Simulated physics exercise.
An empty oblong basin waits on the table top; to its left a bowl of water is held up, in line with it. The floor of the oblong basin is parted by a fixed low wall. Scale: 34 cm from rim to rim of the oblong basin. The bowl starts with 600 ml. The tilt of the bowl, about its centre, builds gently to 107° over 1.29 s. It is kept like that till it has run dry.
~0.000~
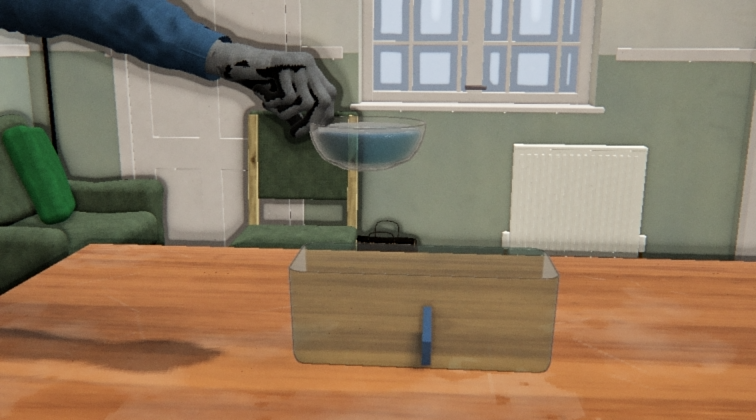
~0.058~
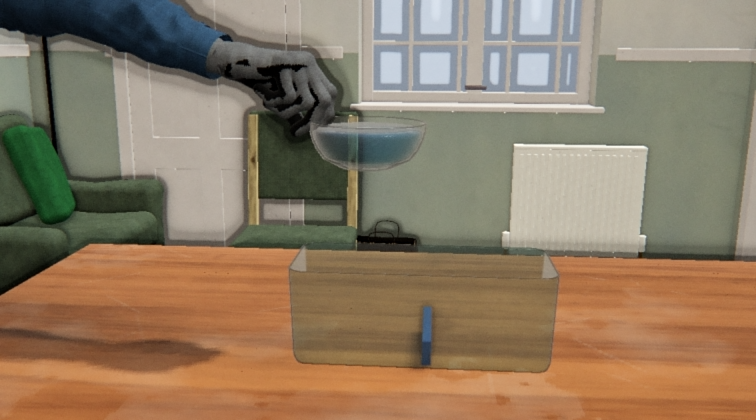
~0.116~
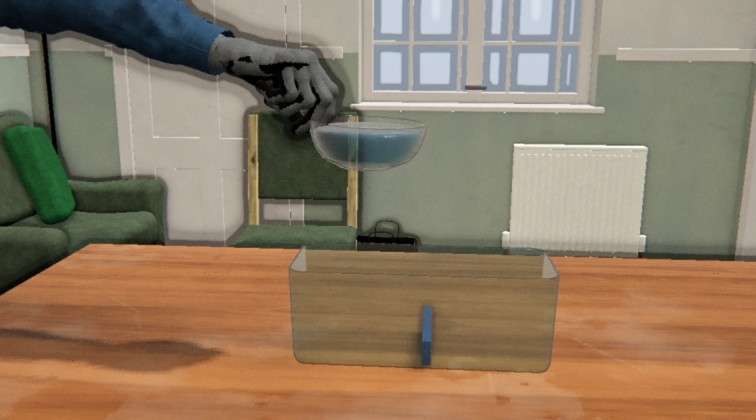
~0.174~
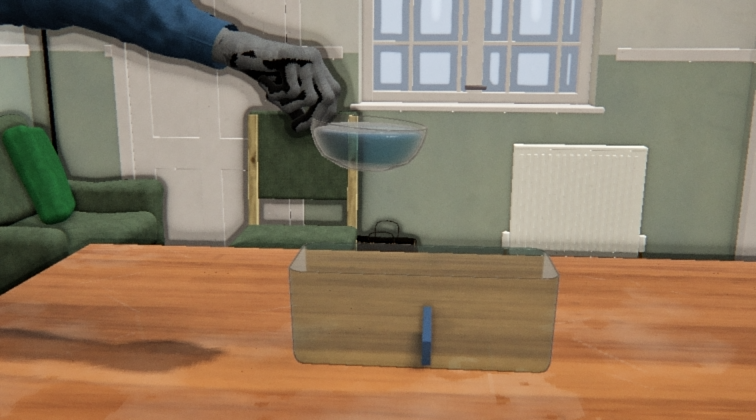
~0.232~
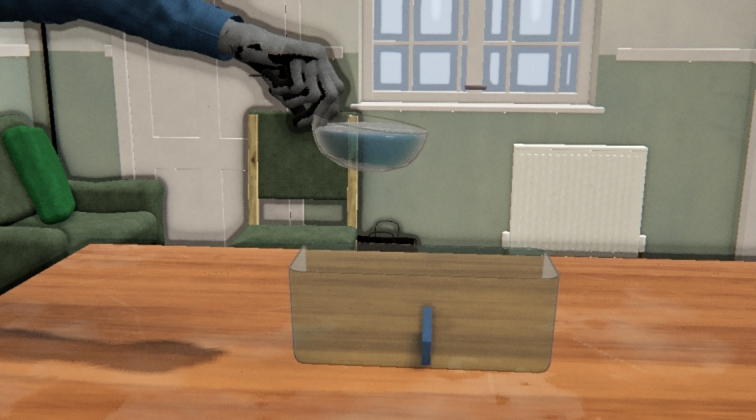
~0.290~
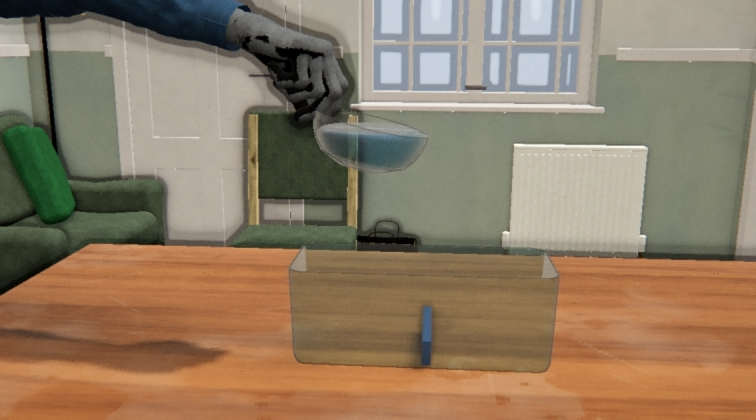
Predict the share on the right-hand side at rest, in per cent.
Roughly 87 per cent is past the wall.
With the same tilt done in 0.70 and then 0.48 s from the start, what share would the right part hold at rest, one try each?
In turn about 75 and 65 per cent.
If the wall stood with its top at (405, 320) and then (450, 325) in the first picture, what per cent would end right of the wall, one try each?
In turn about 95 and 70 per cent.
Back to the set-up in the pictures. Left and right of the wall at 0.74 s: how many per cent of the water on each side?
Some 1 per cent left and 32 right.
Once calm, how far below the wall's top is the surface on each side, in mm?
Left about 32 mm, right about 8 mm.
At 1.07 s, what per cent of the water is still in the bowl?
About 0 per cent.
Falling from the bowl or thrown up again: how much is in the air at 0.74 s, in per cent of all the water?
About 38 per cent.
By 0.74 s the tilt is 66° and 28 per cent is still to pour, 1 is left of the wall and 33 right of it.
By 1.07 s the tilt is 100° and 0 per cent is still to pour, 9 is left of the wall and 86 right of it.
By 1.41 s the tilt is 107° and 0 per cent is still to pour, 12 is left of the wall and 87 right of it.
By 1.79 s the tilt is 107° and 0 per cent is still to pour, 12 is left of the wall and 87 right of it.
At rest 12 per cent lies left of the wall, 87 right of it and 1 outside.
